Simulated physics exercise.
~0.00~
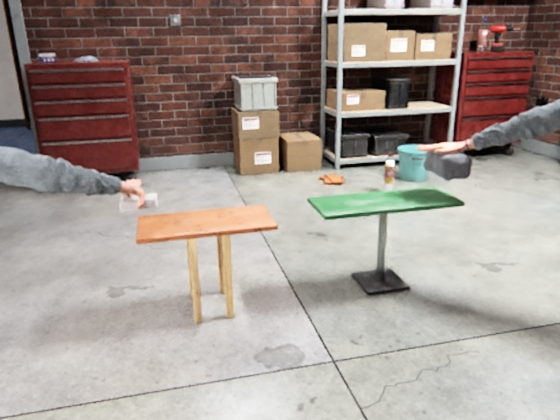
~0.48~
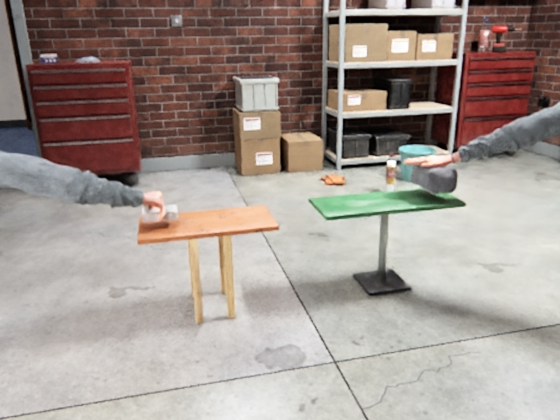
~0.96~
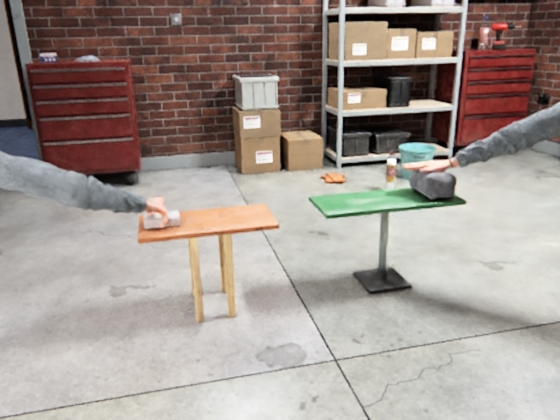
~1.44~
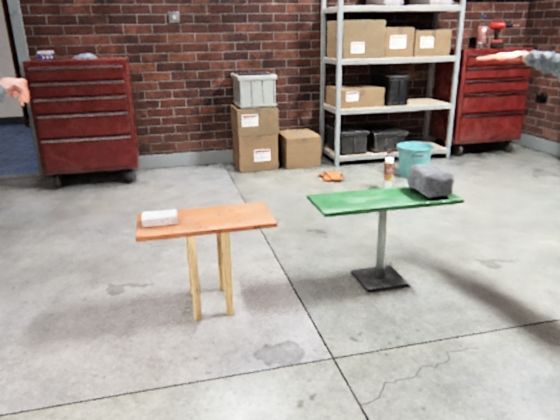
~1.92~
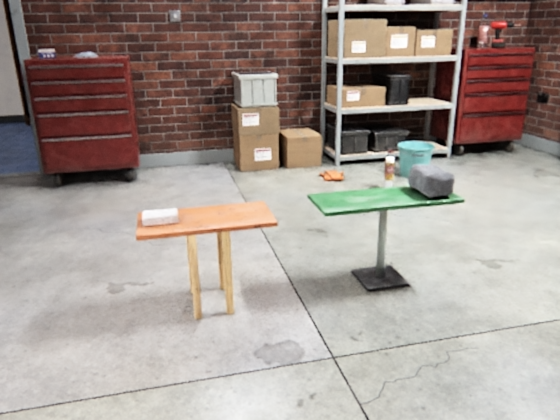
Two hands reached in from opposite sides and set a small whitish block on the left end of an orange table and a gray cushion on the right end of a green one, then let go and withdrew, and both tables stayed steady.
